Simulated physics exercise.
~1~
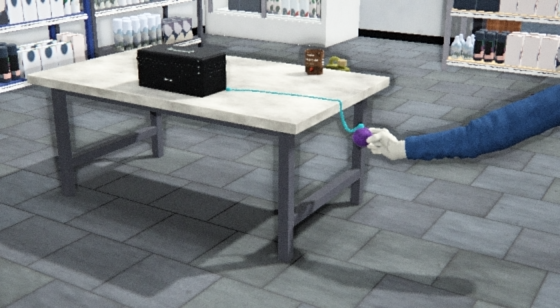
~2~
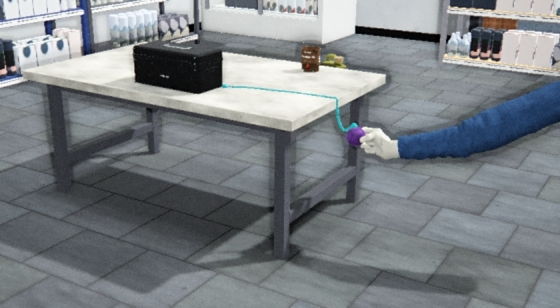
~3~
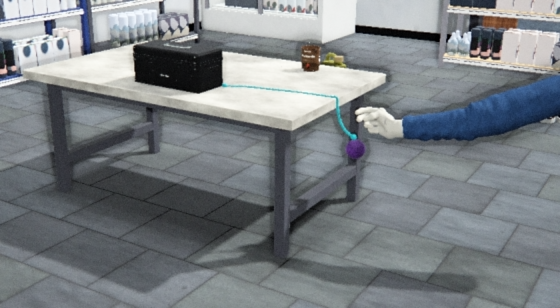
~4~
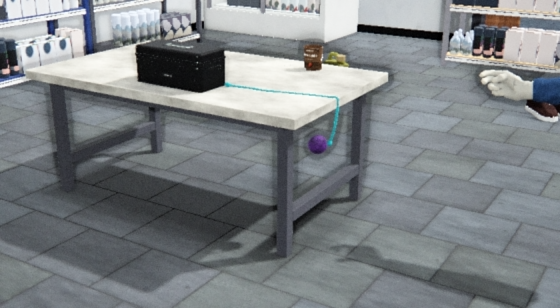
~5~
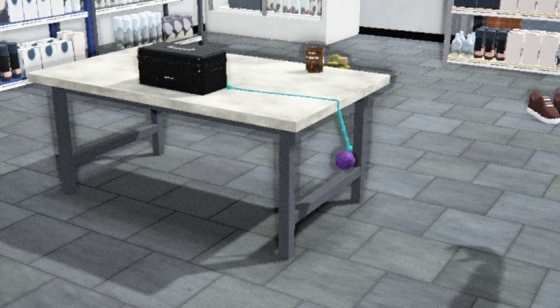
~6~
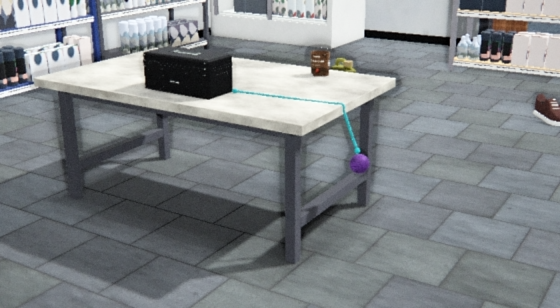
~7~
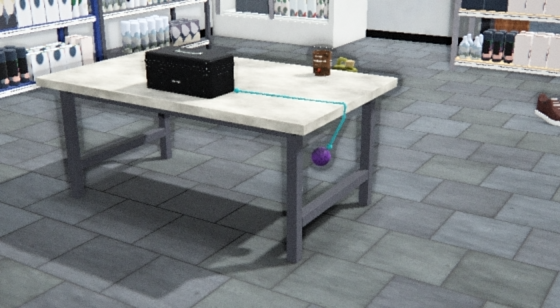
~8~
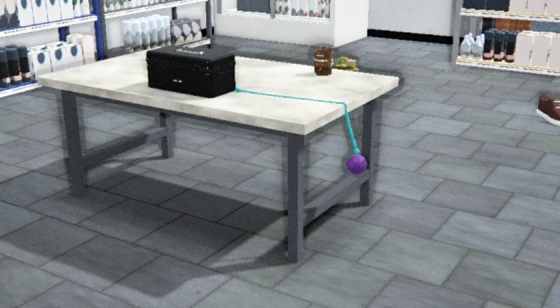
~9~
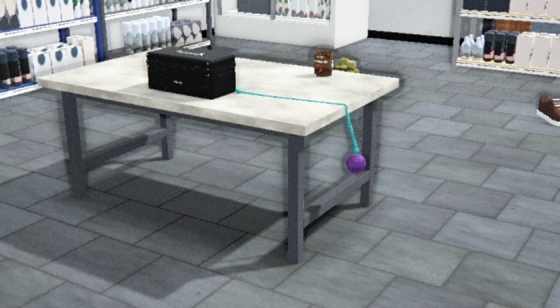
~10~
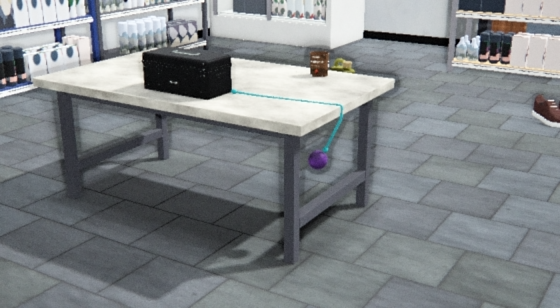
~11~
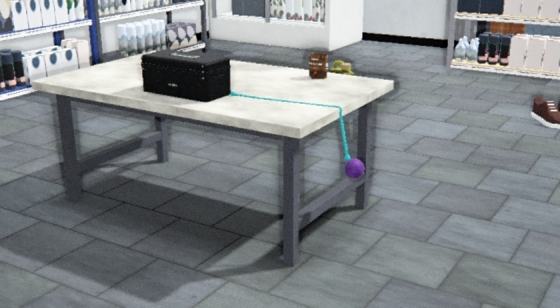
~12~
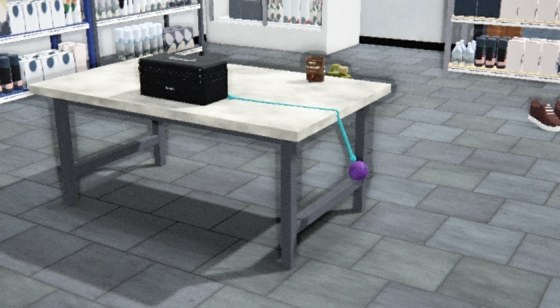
A purple ball hangs by a teal cord off the right side of a pale-topped table with grey legs, seen from slightly above by a gently swaying camera in a shop lined with shelves of shoes. The cord runs across the tabletop to a black toolbox, and a small brown cup stands near the far edge. A gloved hand in a blue sleeve holds the ball beside the table, then lets go and withdraws to the right. The ball drops a little, swings left under the tabletop, then sways right and left repeatedly. It ends still dangling above the floor, with toolbox and cup unmoved.
